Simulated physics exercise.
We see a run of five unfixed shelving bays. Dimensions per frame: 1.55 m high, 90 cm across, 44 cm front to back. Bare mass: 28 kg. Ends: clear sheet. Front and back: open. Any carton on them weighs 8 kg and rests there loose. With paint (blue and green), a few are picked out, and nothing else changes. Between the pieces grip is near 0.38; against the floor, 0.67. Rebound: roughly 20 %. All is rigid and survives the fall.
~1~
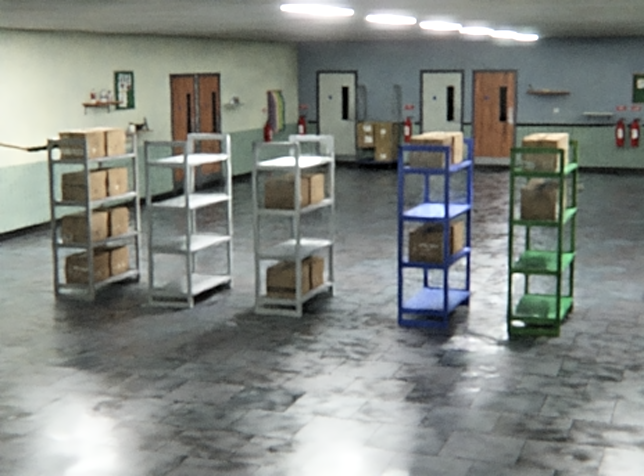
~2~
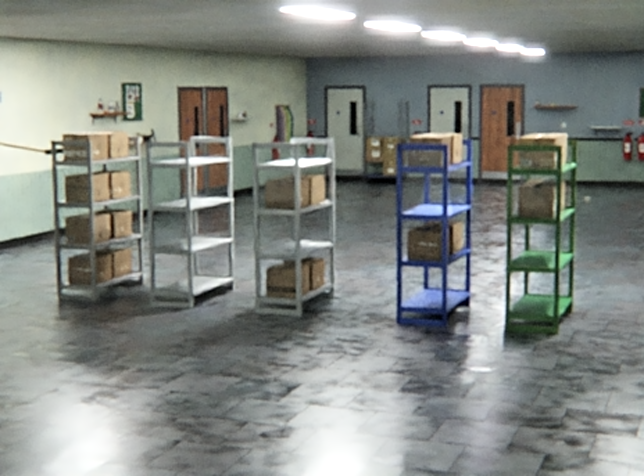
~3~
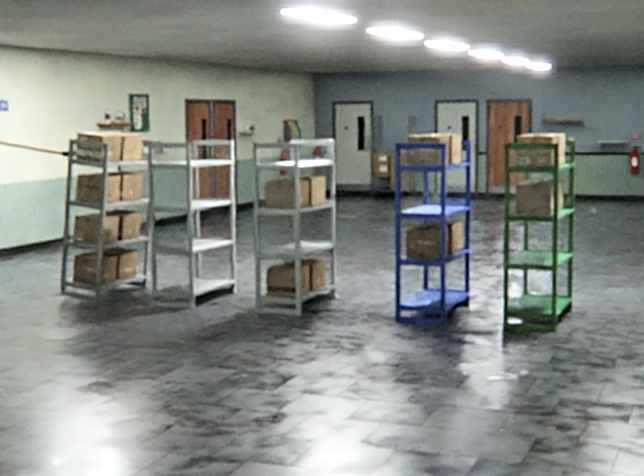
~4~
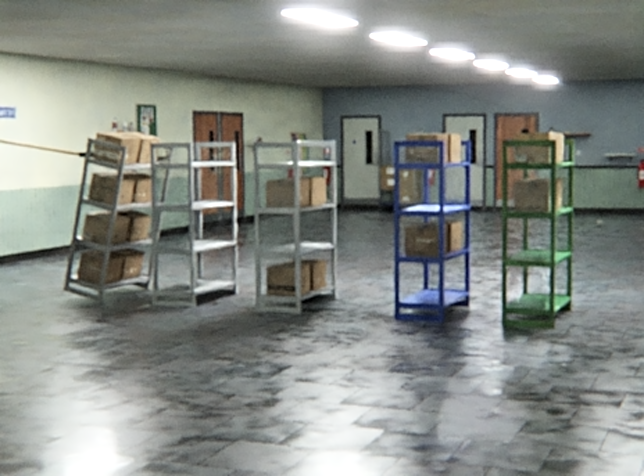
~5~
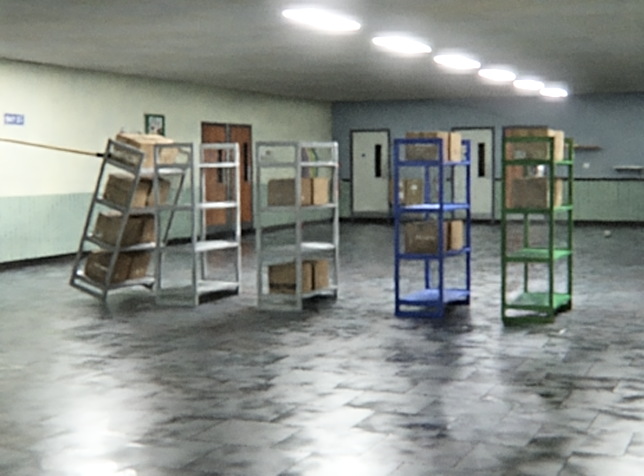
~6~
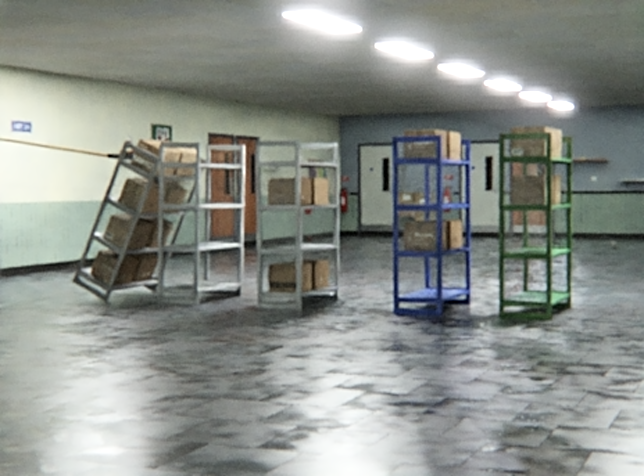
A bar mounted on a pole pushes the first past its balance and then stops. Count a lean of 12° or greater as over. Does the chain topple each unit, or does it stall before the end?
It topples each one.
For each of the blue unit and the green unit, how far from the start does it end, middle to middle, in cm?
The blue one ends 90 cm from its start and the green one 120 cm.
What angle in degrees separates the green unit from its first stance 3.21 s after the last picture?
I'd estimate close to 70°.
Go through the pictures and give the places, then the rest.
In the first picture (each place is the centre of the face we see best; the camera moves round a little), pole end (29, 150) 16 cm from the first unit; green unit (535, 242); blue unit (423, 237); the others all in place.
The second picture shows pole end (46, 152) pushing; green unit (533, 240).
The third picture shows pole end (63, 154) pushing; green unit (530, 237); the others all in place.
The fourth picture shows pole end (80, 155) pushing; green unit (528, 234); the others all in place.
The fifth picture shows pole end (98, 155) pushing; blue unit (418, 228); the others all in place.
The sixth picture shows pole end (109, 156) stopped; blue unit (417, 226); green unit (525, 226); the others all in place.
Then, 0.67 s later than the last frame, 6 cartons spilt or dropped; 1 of the 4 other units over.
Then, 1.51 s later than the last frame, 8 cartons spilt or dropped; 2 of the 4 other units over; blue unit tilted 10°.
Then, 3.21 s later than the last frame, 16 cartons spilt or dropped; 4 of the 4 other units over; green unit tilted 70°; blue unit tilted 64°.
When it is over, 16 cartons spilt or dropped; 4 of the 4 other units over; green unit lying flat; blue unit tilted 66°. Not one is left standing. In pixels of the last frame, middles, blue unit near (525, 254).
